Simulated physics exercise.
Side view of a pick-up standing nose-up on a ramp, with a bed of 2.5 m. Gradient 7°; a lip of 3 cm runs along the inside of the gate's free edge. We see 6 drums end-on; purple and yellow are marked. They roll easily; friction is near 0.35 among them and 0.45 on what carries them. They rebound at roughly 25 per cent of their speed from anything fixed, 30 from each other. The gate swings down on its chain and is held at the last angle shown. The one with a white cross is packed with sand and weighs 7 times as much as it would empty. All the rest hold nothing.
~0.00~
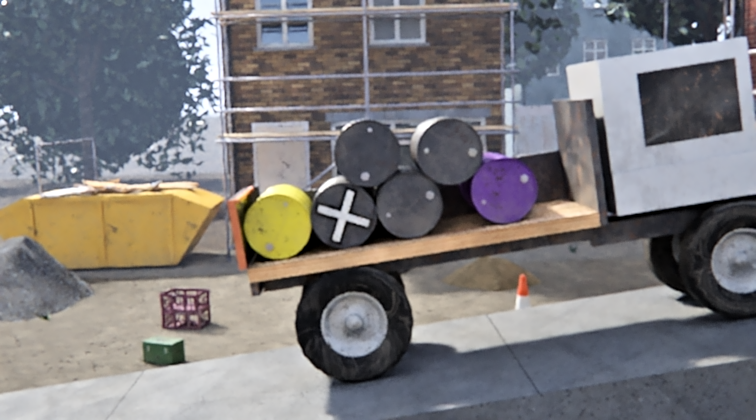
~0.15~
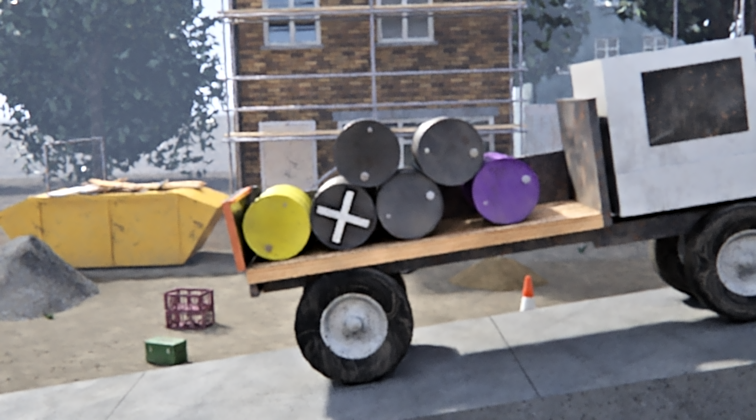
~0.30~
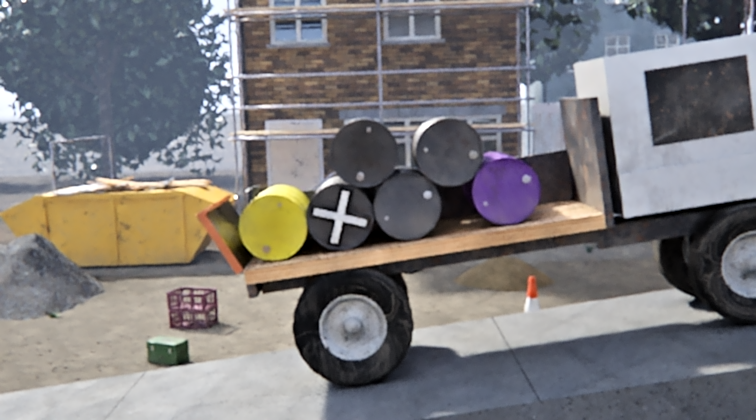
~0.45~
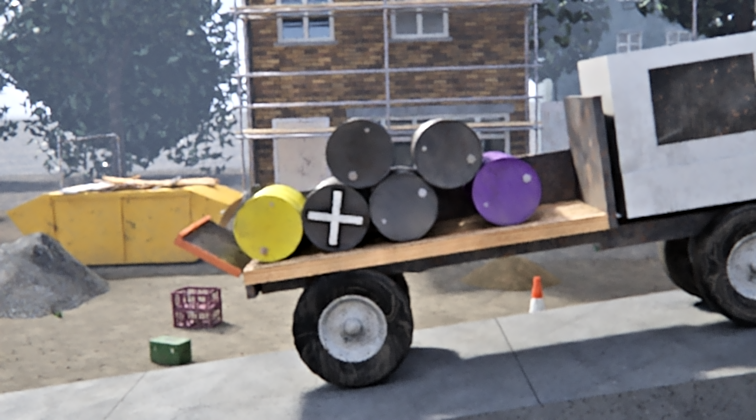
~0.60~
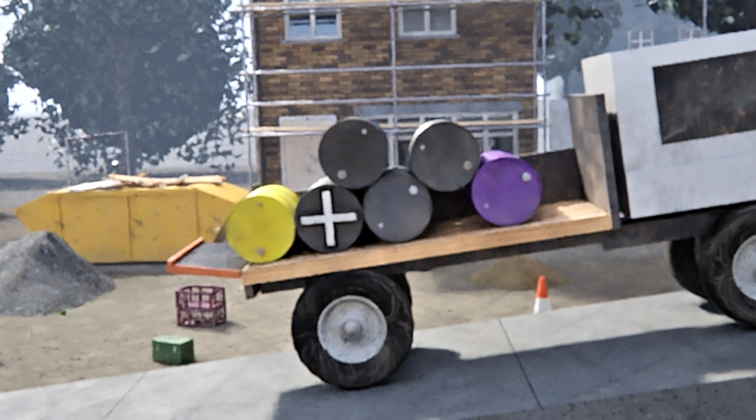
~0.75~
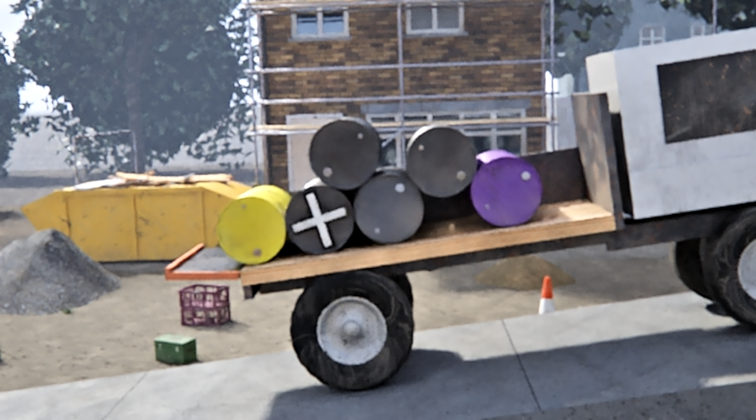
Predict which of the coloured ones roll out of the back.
Purple remains aboard, yellow drops off the back.
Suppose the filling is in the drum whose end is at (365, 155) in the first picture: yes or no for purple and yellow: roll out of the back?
In that case purple no, yellow yes.
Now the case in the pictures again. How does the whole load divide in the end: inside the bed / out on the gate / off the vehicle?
2, 1 and 3.
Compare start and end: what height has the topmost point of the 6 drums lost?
About 45 cm.
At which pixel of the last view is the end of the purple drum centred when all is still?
Around (321, 220).
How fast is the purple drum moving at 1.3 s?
About 0.2 m/s.
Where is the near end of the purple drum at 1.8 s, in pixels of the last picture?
At about (479, 196).
After 1.3 s, purple is on the bed, 180 cm short of the hinge, rolling left; yellow is on the gate, 25 cm past the hinge, rolling left; 0 of 6 are out.
After 1.8 s, purple is on the bed, 165 cm short of the hinge, rolling left; yellow is dropping off the gate; 1 of 6 is out.
At rest (4.7 s), purple is on the bed, 60 cm short of the hinge; yellow is off the vehicle; 3 of 6 are out.
